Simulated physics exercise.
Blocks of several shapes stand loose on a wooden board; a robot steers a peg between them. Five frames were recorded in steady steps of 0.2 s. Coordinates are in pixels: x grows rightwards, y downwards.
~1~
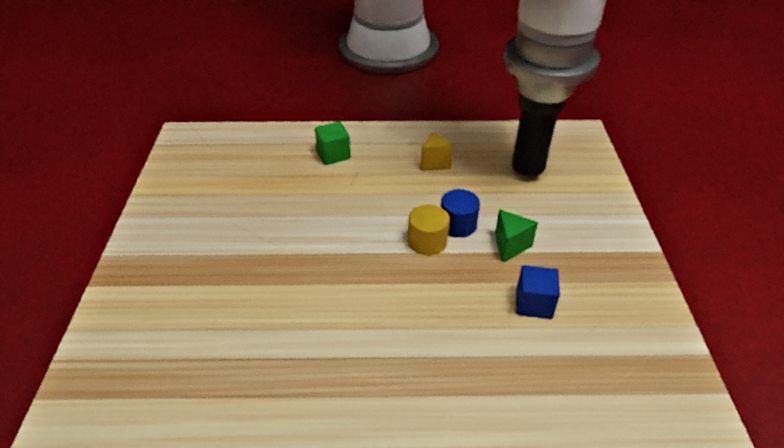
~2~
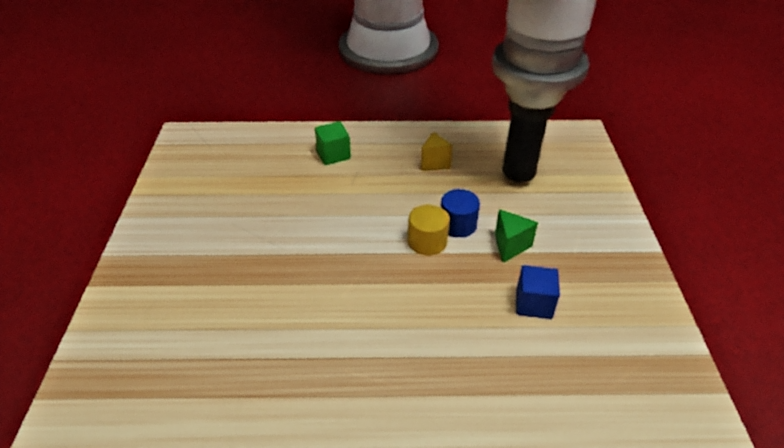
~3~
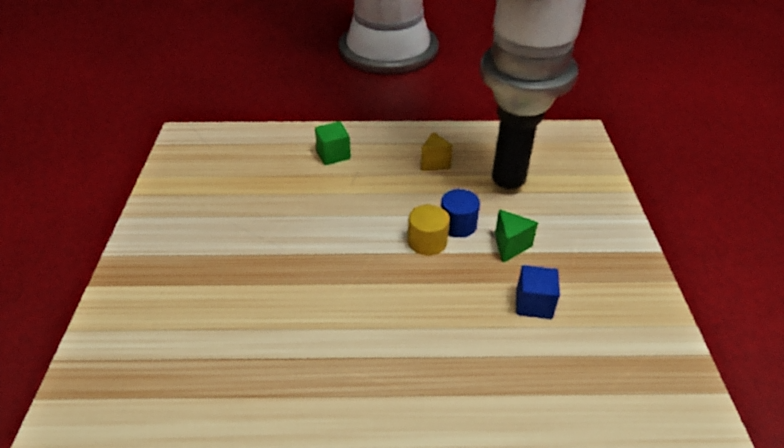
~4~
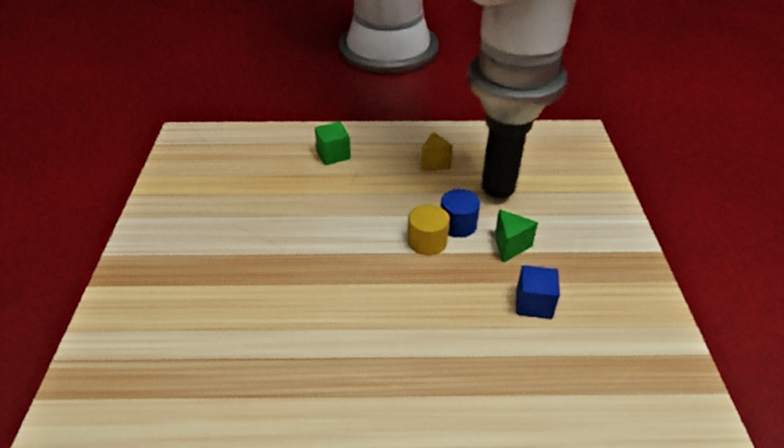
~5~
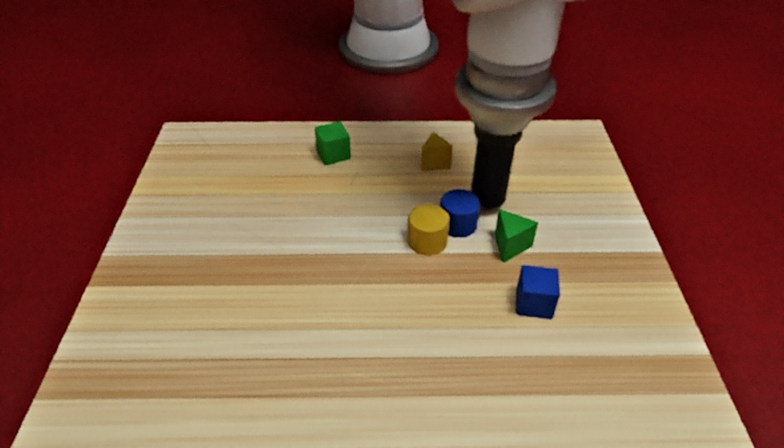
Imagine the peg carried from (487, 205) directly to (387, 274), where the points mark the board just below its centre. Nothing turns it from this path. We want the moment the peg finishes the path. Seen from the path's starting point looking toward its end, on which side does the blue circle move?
The shift goes left.
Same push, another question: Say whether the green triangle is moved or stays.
It stays put.
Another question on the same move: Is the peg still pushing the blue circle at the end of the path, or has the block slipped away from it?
I expect it to be in front.
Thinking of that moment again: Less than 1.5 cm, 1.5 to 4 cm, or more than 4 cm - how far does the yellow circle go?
Range: Over 4 cm.
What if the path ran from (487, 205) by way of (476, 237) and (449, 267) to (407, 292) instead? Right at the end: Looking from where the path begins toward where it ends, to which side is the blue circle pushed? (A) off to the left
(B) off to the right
My pick is B.
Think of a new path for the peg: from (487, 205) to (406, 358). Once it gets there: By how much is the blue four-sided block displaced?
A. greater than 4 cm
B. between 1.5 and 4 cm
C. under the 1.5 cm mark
C
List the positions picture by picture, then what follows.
Lower end of the peg (528, 167), tops of blocks, yellow circle (429, 217), blue circle (461, 201), green triangle (515, 222), in the first picture.
Peg (519, 173), blocks as before, in the second picture.
Peg (509, 180), blocks as before, in the third picture.
Peg (498, 188), blocks as before, in the fourth picture.
Peg (488, 198), yellow circle (429, 217), blue circle (461, 201), green triangle (515, 222), in the fifth picture.
The first path, step by step. One third of the way, peg (456, 220); yellow circle (396, 236); blue circle (432, 222).
Two thirds of the way, peg (422, 242); yellow circle (359, 256); blue circle (402, 250).
At the end, peg (387, 267); yellow circle (344, 264); blue circle (383, 282); green triangle not moved.
